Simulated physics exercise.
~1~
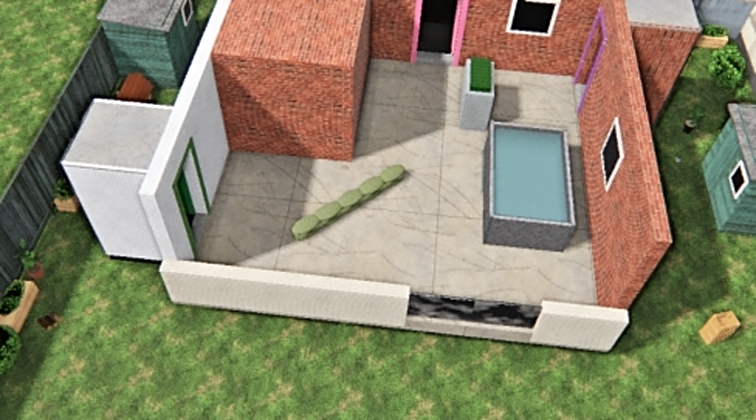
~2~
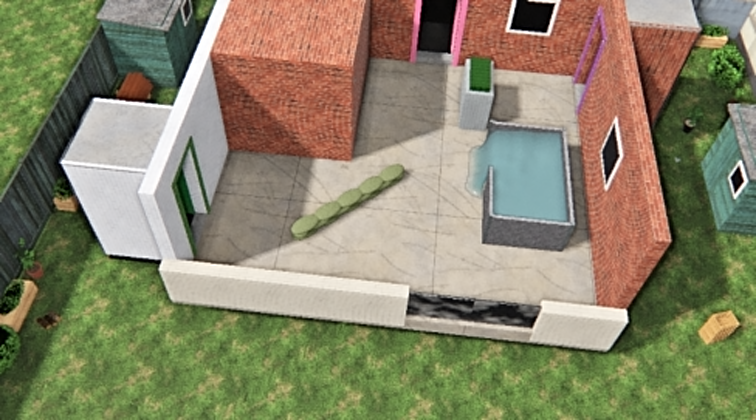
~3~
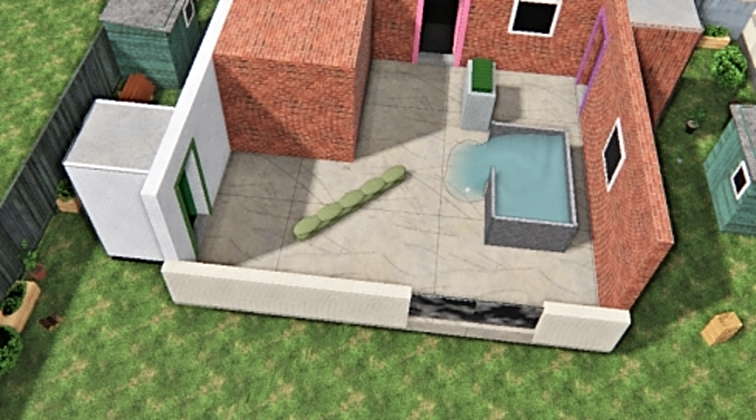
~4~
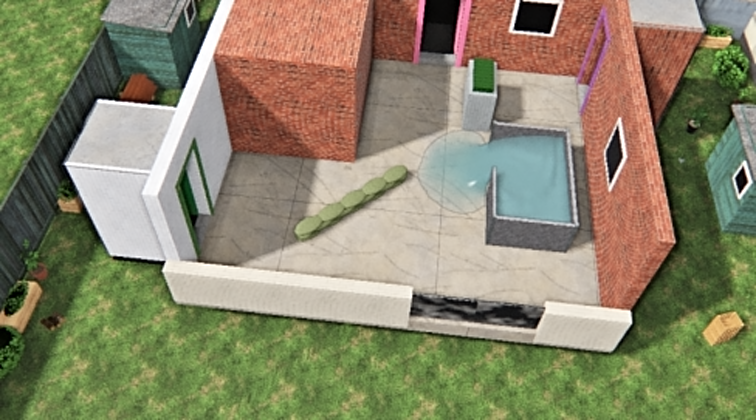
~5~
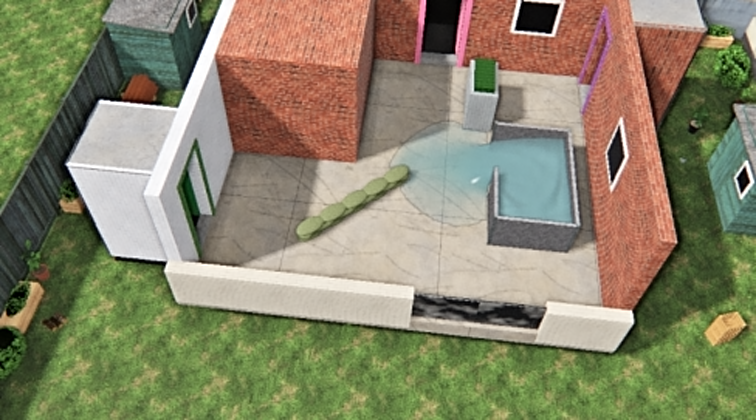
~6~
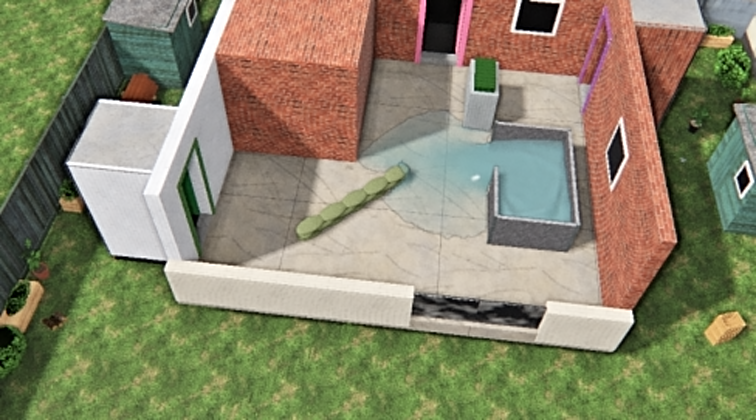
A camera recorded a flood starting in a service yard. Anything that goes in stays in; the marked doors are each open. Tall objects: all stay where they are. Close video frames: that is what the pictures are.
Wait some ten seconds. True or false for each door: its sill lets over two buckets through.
The purple door true; the pink door false; the green door true.
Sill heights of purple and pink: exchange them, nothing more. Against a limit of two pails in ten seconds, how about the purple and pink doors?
The purple door falls short of it, then the pink door overshoots the limit.
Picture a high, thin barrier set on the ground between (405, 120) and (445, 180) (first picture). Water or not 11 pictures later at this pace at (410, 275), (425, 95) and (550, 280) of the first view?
Lab note - point 1: Inundated; point 2: Inundated; point 3: Parched.
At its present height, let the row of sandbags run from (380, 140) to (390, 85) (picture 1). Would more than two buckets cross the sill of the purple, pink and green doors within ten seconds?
Door check - purple: Above; pink: Above; green: Above.
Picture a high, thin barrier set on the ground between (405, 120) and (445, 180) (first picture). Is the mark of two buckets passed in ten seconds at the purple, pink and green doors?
The purple door remains under the limit, the pink door exceeds the limit, the green door exceeds the limit.
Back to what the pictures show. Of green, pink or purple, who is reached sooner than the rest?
My pick is the pink-painted one.
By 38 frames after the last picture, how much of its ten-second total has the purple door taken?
Close to 70 %.
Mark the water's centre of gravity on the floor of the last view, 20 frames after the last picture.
My reading is close to (424, 163).
A moment on, water covers 25 % of the floor; the purple door not reached, the pink door not reached, the green door not reached.
Next, water covers 40 % of the floor; the purple door not reached, the pink door not reached, the green door not reached.
Then, water covers 60 % of the floor; the purple door not reached, the pink door under two buckets in, the green door under two buckets in.
Later, water covers 80 % of the floor; the purple door far over two buckets in, the pink door under two buckets in, the green door far over two buckets in.
In the end, water covers 95 % of the floor; the purple door far over two buckets in, the pink door under two buckets in, the green door far over two buckets in.
